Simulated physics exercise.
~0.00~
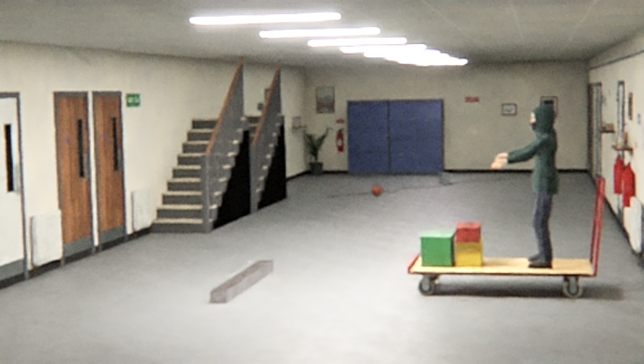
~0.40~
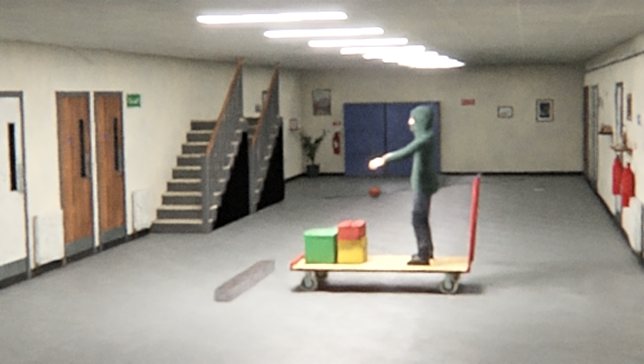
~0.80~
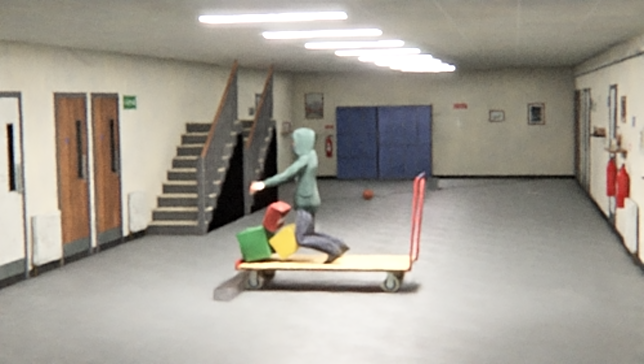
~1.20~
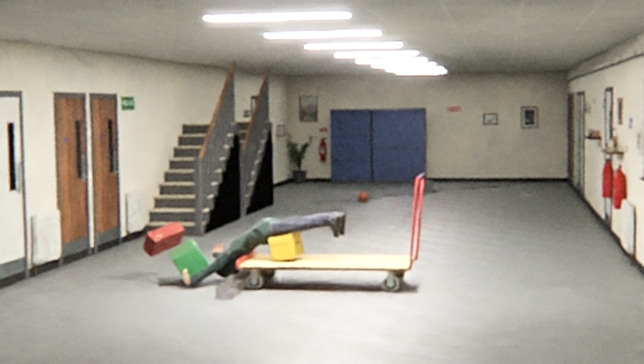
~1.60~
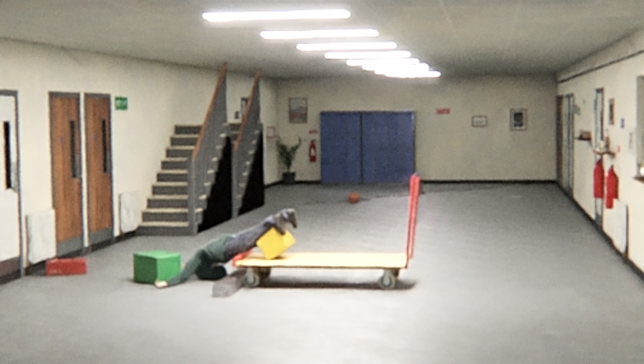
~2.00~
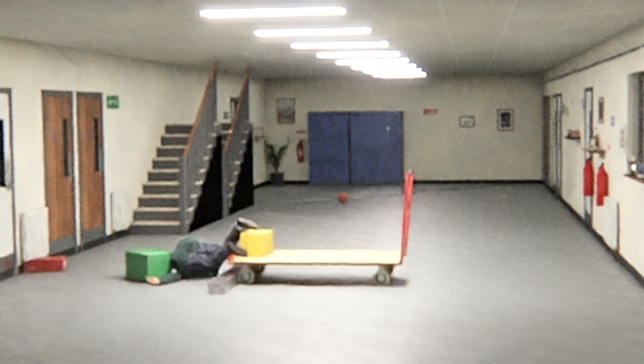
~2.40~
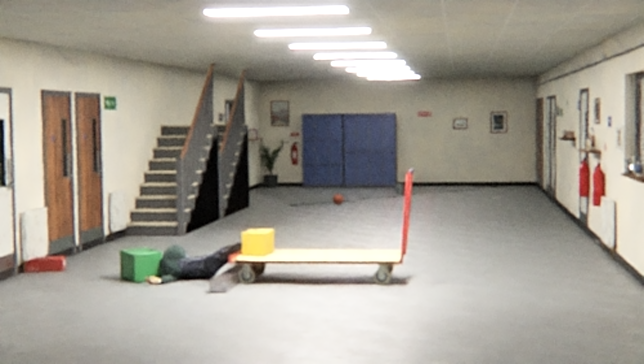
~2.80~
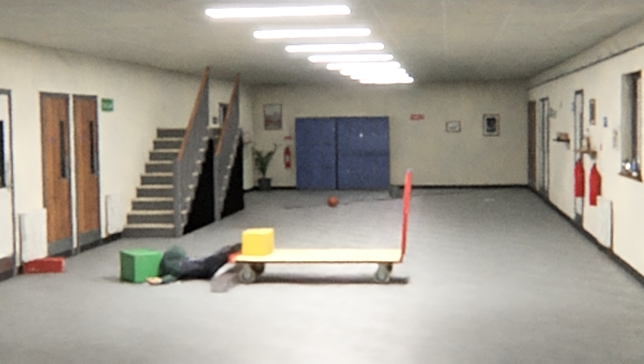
In this clip, a hooded figure standing on a flatbed trolley with green, red and yellow boxes rolls left along a hallway until the trolley stops at a low beam; the figure pitches over the front, ending sprawled on the floor near the green and red boxes, the yellow one staying aboard.
